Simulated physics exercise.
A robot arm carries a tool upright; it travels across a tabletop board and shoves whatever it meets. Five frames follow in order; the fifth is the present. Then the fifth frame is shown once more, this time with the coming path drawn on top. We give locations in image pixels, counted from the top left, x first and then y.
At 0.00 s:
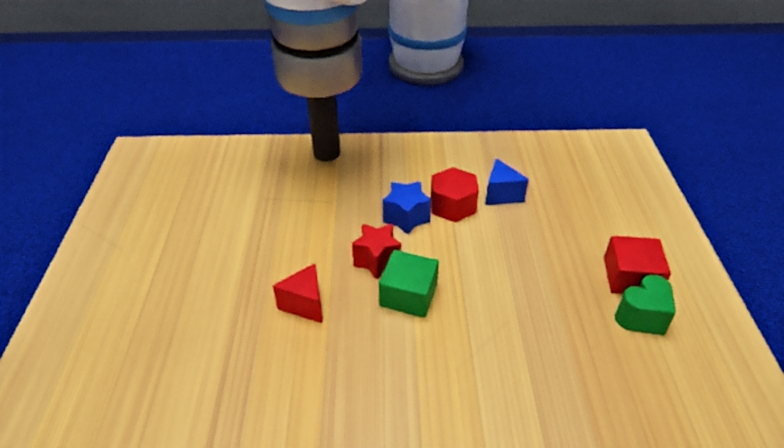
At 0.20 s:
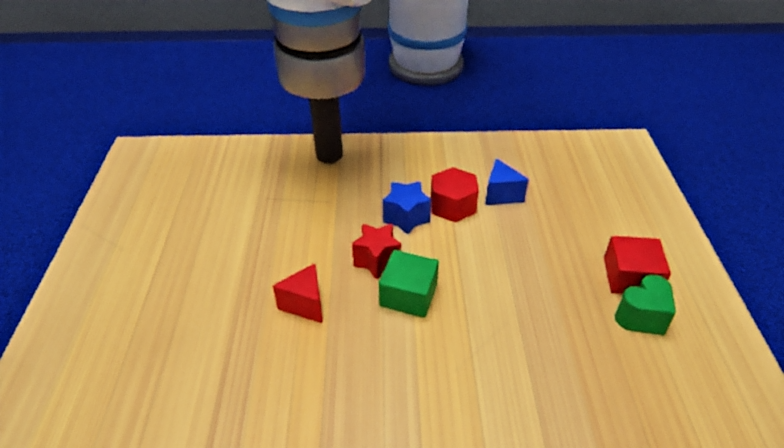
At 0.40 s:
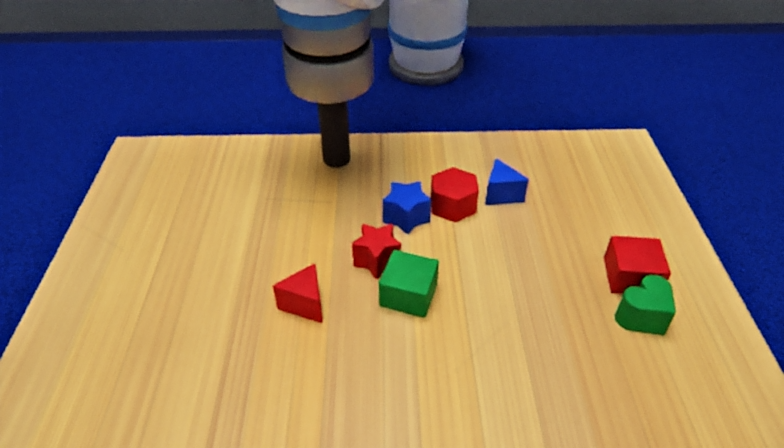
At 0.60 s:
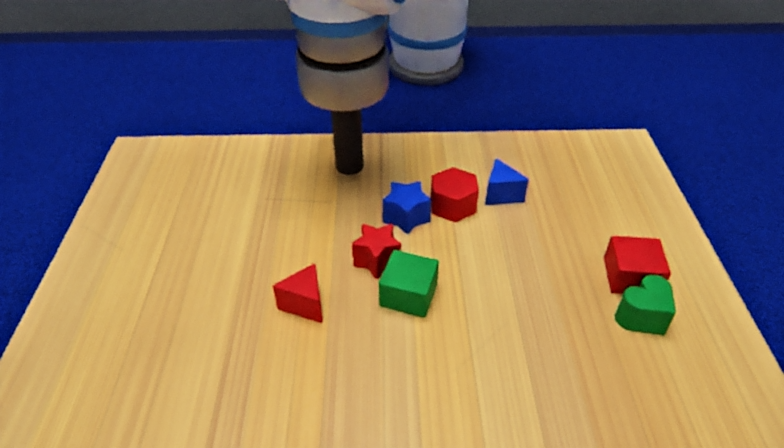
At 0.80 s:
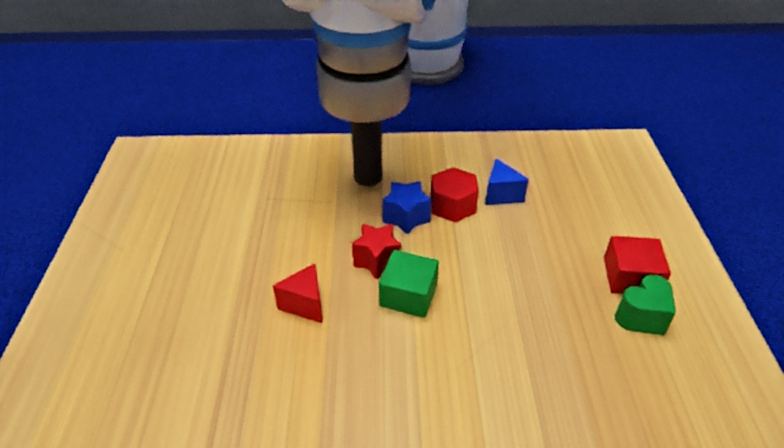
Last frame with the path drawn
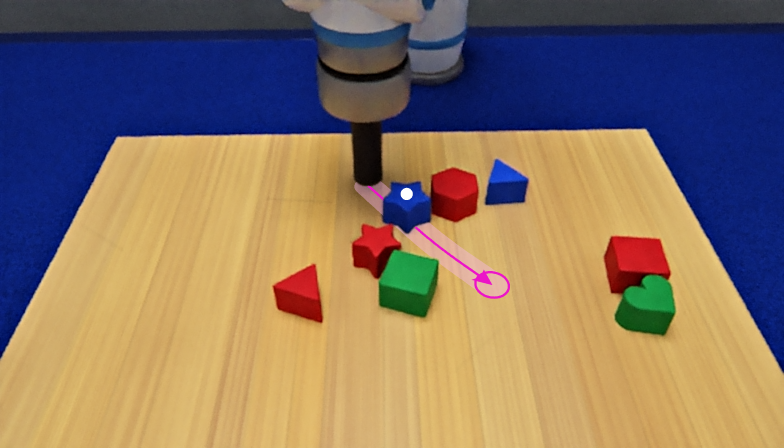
Robot arm with a dark rod moving slowly right and slightly forward above a wooden table, coloured blocks staying still.
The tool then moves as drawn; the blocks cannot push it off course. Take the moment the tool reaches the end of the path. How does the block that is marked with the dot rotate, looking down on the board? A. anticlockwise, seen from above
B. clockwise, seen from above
B (clockwise, seen from above)
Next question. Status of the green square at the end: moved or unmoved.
My prediction: It remains in place.
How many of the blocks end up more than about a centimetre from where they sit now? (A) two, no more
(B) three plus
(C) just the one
C (just the one)
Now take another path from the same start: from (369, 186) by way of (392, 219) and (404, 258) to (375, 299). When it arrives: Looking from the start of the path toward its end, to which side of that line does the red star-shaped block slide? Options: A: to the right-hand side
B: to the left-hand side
Choice A: To the right-hand side.
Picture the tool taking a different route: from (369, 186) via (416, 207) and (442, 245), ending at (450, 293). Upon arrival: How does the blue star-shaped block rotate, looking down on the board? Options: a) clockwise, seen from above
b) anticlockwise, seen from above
I'll go with a - clockwise, seen from above.
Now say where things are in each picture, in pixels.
Lower end of the tool at (327, 154), tops of blocks, blue star-shaped block at (407, 194), green square at (409, 271), red hexagon at (455, 182), in the first frame.
Tool at (329, 155), blocks as before, in the second frame.
Tool at (337, 160), blocks as before, in the third frame.
Tool at (350, 167), blocks as before, in the fourth frame.
Tool at (368, 178), blue star-shaped block at (407, 194), green square at (409, 271), red hexagon at (455, 182), in the fifth frame.
The drawn path runs from (369, 186) over (403, 217) and (443, 250) to (492, 285); the dot is on the blue star-shaped block.
What follows on the original path. One third of the way, tool at (404, 209); blue star-shaped block at (432, 216).
Two thirds of the way, tool at (444, 242); blue star-shaped block at (470, 248), turned 30° clockwise.
At the end, tool at (494, 276); blue star-shaped block at (521, 285), turned 40° clockwise; green square not moved; red hexagon not moved.
